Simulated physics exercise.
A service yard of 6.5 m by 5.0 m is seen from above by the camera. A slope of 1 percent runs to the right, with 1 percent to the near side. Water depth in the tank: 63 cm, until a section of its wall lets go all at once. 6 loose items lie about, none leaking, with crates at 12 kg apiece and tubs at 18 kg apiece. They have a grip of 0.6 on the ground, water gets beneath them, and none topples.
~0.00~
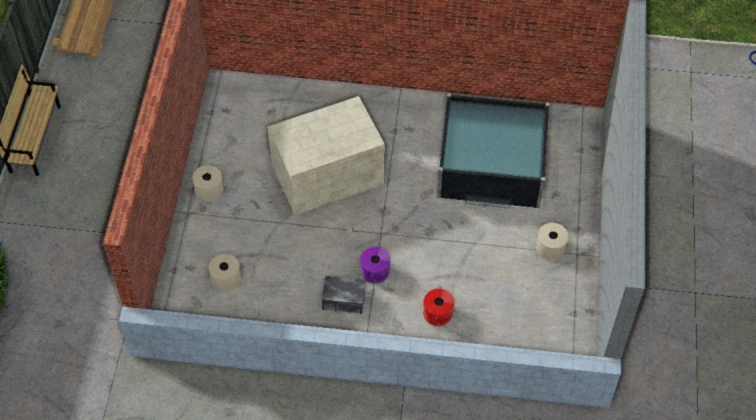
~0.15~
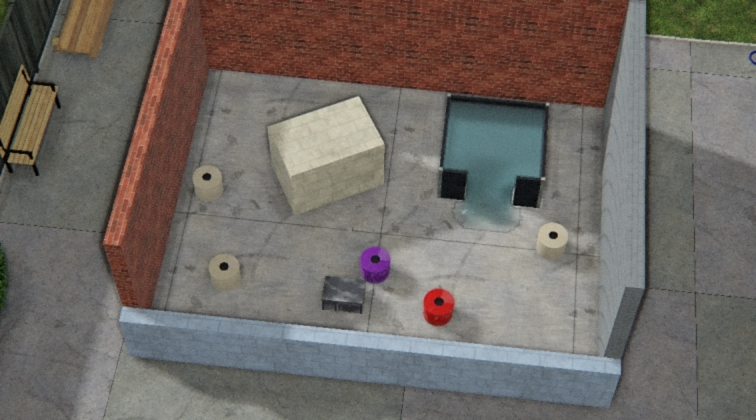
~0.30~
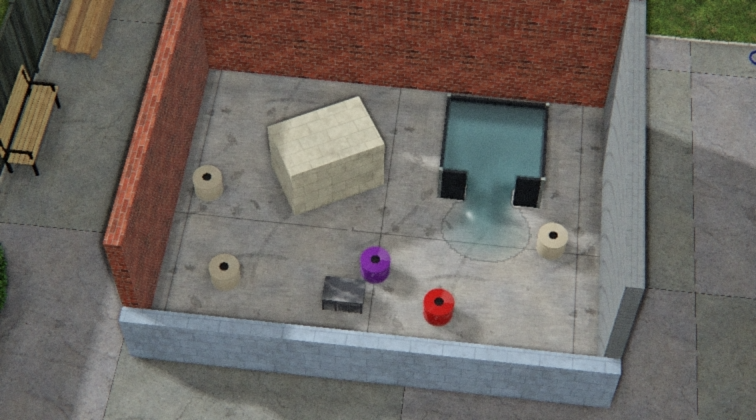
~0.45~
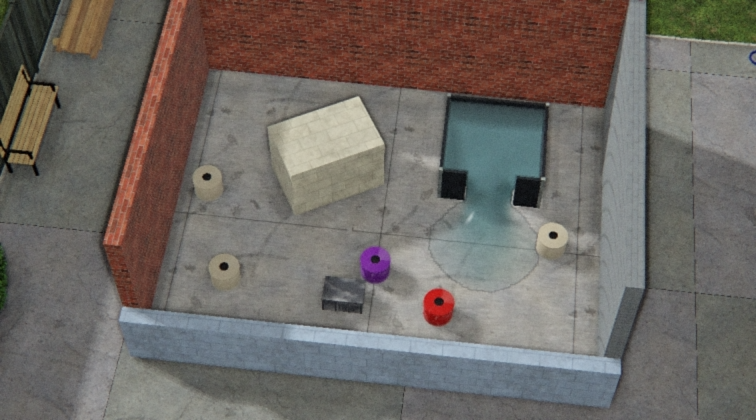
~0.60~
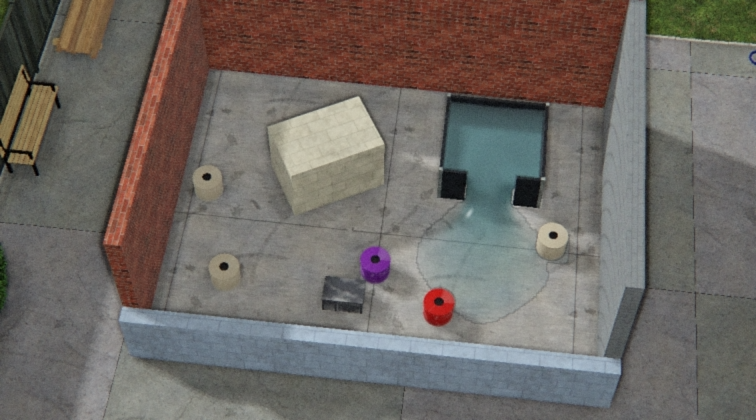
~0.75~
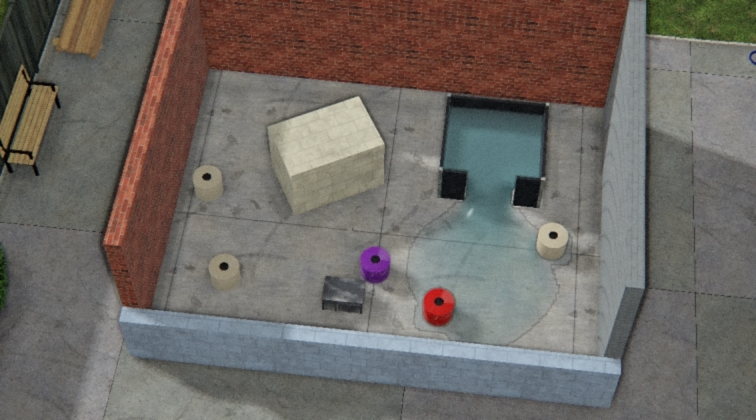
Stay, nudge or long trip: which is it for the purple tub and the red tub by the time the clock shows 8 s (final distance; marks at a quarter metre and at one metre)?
Purple tub: Almost still, red tub: Swept away.
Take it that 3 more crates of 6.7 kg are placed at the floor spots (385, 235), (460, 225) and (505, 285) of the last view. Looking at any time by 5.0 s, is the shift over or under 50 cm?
Well, in that order it's lower, higher and higher.
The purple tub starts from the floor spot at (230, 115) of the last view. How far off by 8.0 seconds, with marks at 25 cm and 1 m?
By that time it keeps its spot.
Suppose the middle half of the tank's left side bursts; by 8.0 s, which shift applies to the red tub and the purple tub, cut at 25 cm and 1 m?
Note: Red tub unmoved, purple tub unmoved.
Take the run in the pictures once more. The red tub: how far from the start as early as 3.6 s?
Some 150 cm from the start.
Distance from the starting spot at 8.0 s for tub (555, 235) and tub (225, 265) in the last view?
Lab note - net shifts in order: 0 cm; 0 cm.
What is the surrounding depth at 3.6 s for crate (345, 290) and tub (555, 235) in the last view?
Close to 4 and 7 centimetres.
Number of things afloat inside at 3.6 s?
Then: 0.
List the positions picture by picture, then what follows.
The purple tub at (375, 259) rests on the ground; the red tub at (439, 302), on the bottom; water covers 2.1 m2; 0 of 6 have shifted, in the first picture.
The purple tub at (375, 259) rests on the ground; the red tub at (439, 302), on the bottom; water covers 2.6 m2; 0 of 6 have shifted, in the second picture.
The purple tub at (375, 259) rests on the ground; the red tub at (439, 302), on the bottom; water covers 3.2 m2; 0 of 6 have shifted, in the third picture.
The purple tub at (375, 259) rests on the ground; the red tub at (439, 302) rests on the ground; 4.1 m2 under water; 0 of 6 have shifted, in the fourth picture.
The purple tub at (375, 259) rests on the ground; the red tub at (439, 302) rests on the ground; water covers 5.1 m2; 0 of 6 have shifted, in the fifth picture.
The purple tub at (375, 259) rests on the ground; the red tub at (439, 302), on the bottom; water covers 6.2 m2; 0 of 6 have shifted, in the sixth picture.
After 1.6 s the purple tub is near (375, 259), 0.0 m from its start, aground; the red tub is near (426, 328), 0.5 m from its start, aground; 0 afloat.
After 3.6 s the purple tub is near (375, 259), 0.0 m from its start, aground; the red tub is near (328, 307), 1.6 m from its start, aground; 0 afloat.
After 5.6 s the purple tub is near (375, 259), 0.0 m from its start, aground; the red tub is near (326, 307), 1.6 m from its start, aground; 0 afloat.
After 8.0 s the purple tub is near (375, 259), 0.0 m from its start, aground; the red tub is near (326, 307), 1.6 m from its start, aground; 0 afloat.
